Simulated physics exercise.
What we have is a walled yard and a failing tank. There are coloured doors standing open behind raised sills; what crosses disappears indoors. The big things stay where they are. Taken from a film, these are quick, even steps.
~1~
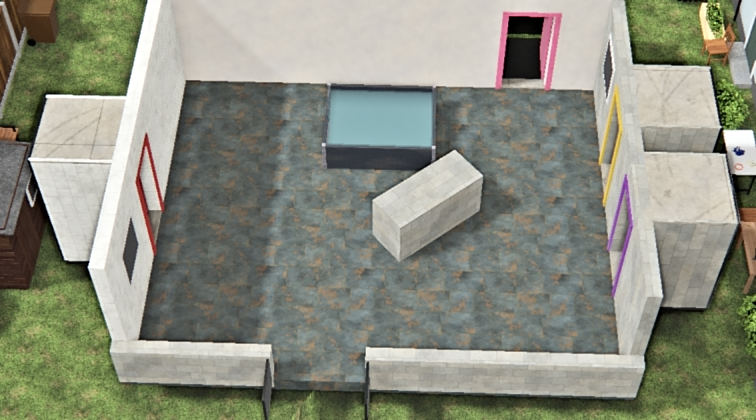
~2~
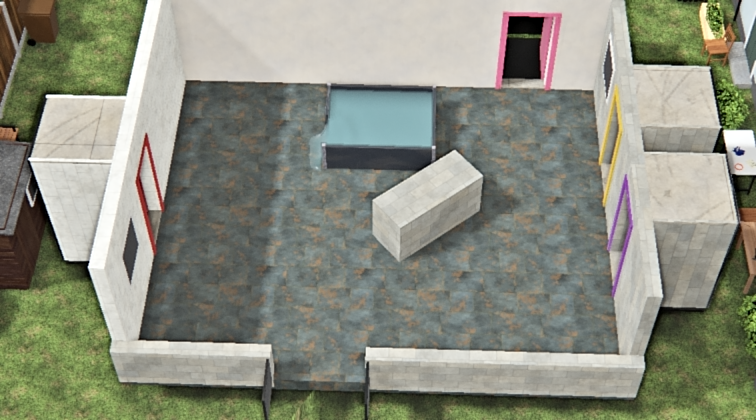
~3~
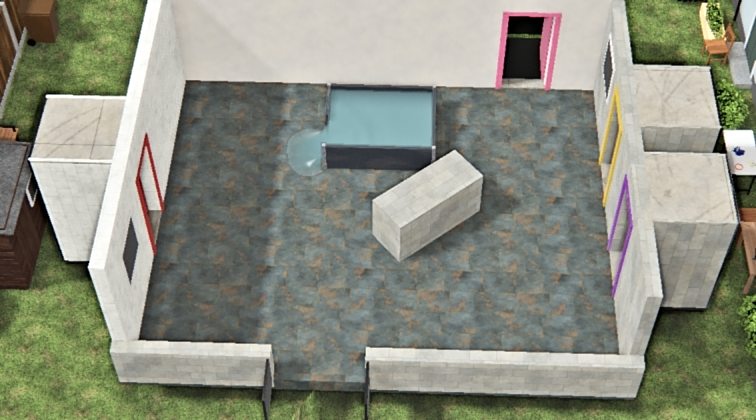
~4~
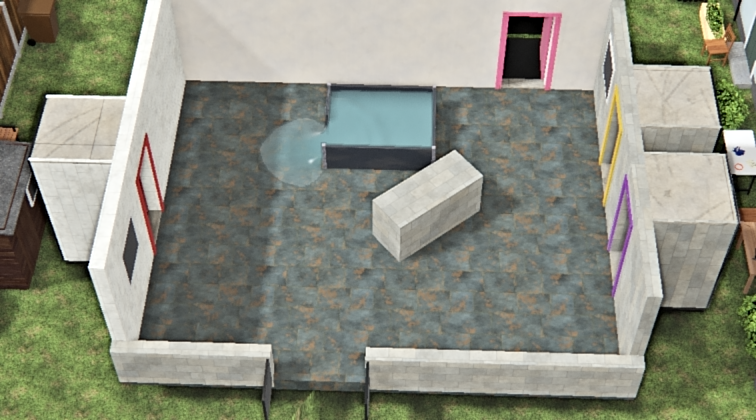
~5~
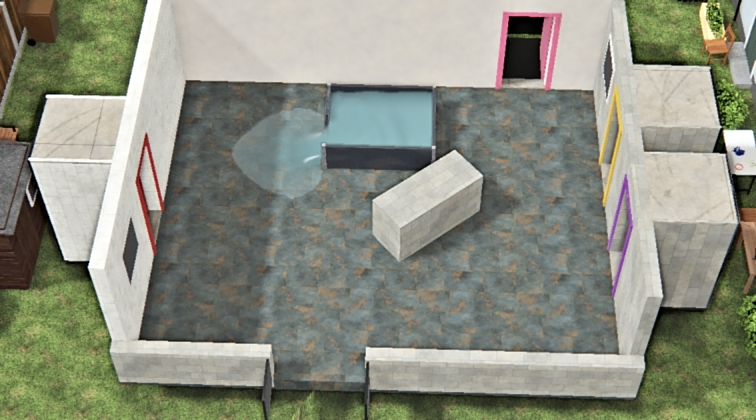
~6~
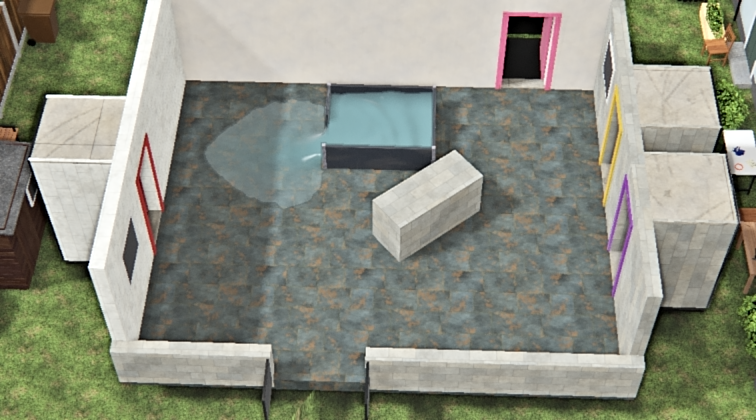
Water pouring from the left side of a dark-sided tank and spreading leftward across the dark floor of a walled yard.
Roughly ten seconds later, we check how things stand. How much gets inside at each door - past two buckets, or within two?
The red door past two, the purple door within two, the pink door within two, the yellow door within two.
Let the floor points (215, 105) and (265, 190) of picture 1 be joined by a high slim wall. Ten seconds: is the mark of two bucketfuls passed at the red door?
The red door falls short.
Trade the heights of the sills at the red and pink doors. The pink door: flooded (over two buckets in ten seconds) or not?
My answer is that the pink door doesn't reach it.
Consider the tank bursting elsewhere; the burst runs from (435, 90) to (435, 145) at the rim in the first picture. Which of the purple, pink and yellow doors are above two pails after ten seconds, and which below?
Purple door: Crosses the line; pink door: Crosses the line; yellow door: Crosses the line.
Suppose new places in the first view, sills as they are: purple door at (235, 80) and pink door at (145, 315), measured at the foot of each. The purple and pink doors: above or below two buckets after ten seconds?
Result - purple door exceeds the limit; pink door exceeds the limit.
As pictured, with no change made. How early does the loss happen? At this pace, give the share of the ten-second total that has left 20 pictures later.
I'd estimate some 30 per cent.
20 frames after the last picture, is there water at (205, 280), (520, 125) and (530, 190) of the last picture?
Result, in the order given: Wetted / not wetted / not wetted.
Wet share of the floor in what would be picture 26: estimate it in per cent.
About 25 per cent.
A moment on, water covers 15 % of the floor; the red door not reached, the purple door not reached, the pink door not reached, the yellow door not reached.
Next, water covers 20 % of the floor; the red door under two buckets in, the purple door not reached, the pink door not reached, the yellow door not reached.
Then, water covers 25 % of the floor; the red door over two buckets in, the purple door not reached, the pink door not reached, the yellow door not reached.
Later, water covers 40 % of the floor; the red door over two buckets in, the purple door not reached, the pink door not reached, the yellow door not reached.
In the end, water covers 65 % of the floor; the red door over two buckets in, the purple door not reached, the pink door wet at the sill, nothing in, the yellow door not reached.
